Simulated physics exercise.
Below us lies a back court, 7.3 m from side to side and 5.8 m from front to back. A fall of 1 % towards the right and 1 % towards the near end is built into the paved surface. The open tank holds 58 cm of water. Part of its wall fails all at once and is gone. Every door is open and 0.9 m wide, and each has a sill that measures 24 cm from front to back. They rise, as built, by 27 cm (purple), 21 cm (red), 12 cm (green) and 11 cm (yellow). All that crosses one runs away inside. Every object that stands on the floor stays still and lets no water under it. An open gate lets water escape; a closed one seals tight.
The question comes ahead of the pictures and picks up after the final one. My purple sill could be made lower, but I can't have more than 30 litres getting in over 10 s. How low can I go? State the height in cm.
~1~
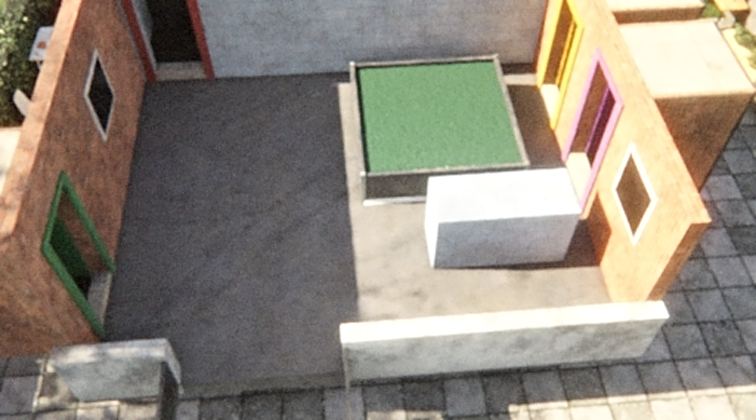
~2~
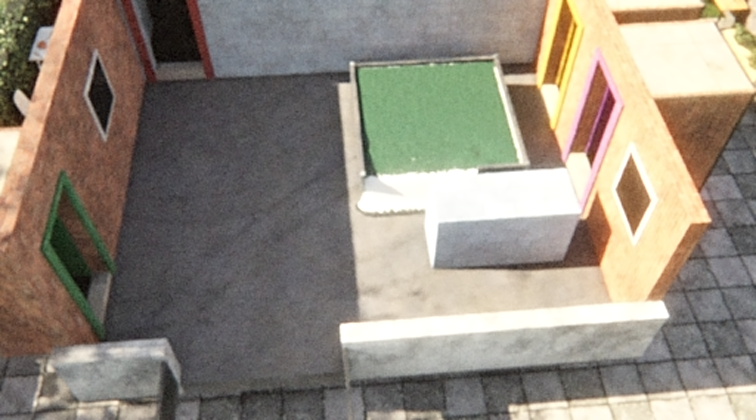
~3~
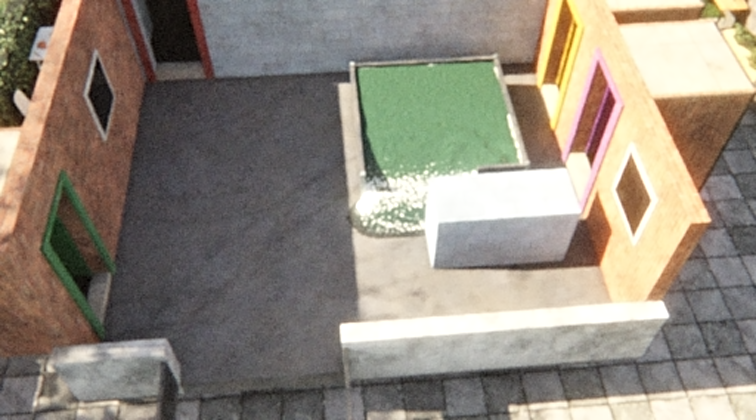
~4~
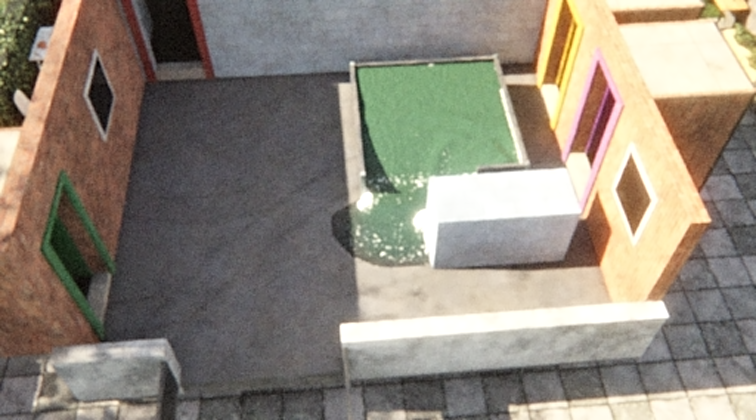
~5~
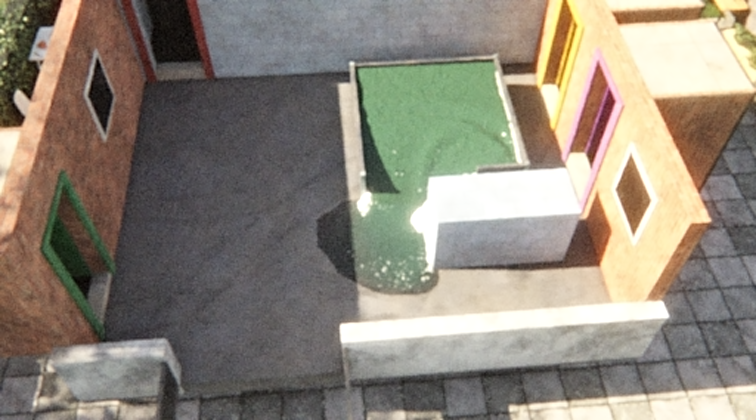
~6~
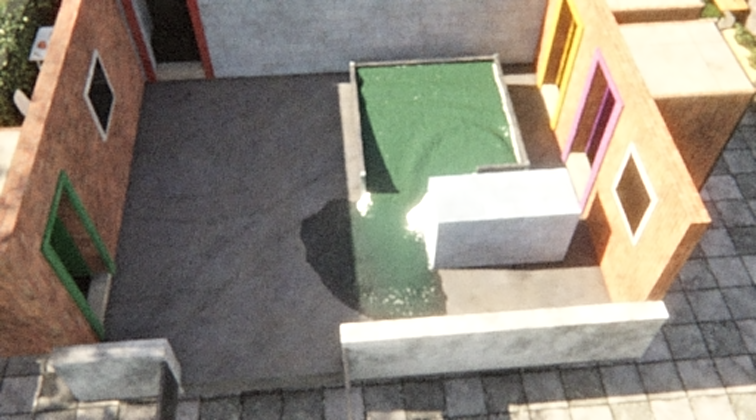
You could bring it down to roughly 24 cm.
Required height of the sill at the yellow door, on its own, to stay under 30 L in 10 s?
At yellow, about 8.0 cm.
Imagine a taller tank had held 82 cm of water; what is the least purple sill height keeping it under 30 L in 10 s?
35 cm.
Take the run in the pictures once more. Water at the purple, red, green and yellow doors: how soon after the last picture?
It gets to purple after 0.4 s, red after 7.5 s, green after 2.2 s and yellow after 1.0 s.
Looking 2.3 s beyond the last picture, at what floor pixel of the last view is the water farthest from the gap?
Pixel close to (96, 373).
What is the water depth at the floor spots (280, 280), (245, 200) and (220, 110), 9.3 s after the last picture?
First spot about 5 cm, second about 2 cm, third about 3 cm.
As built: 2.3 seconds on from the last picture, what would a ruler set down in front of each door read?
In cm: Purple 22, red 0, green 7, yellow 4.
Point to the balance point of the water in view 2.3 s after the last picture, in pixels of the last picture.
Approximately (427, 195).
Then, 0.7 s after the last picture water covers 20 % of the floor, deepest (48 cm) near (444, 221); 27 cm at the purple door, 0 litres in over its 27 cm sill.
Then, 2.3 s after the last picture water covers 55 % of the floor, deepest (32 cm) near (444, 221); 22 cm at the purple door, 13 litres in over its 27 cm sill.
Then, 9.3 s after the last picture water covers 95 % of the floor, deepest (16 cm) near (618, 335); 9 cm at the purple door, 16 litres in over its 27 cm sill.
At the purple door as built, the water peaked near 27 cm, 0.7 s after the last picture.
With a sill of 21.5 cm, 44 litres would have come in within the 10 s; with 29.5 cm, 8 litres. So under 30 litres takes about 24 cm.
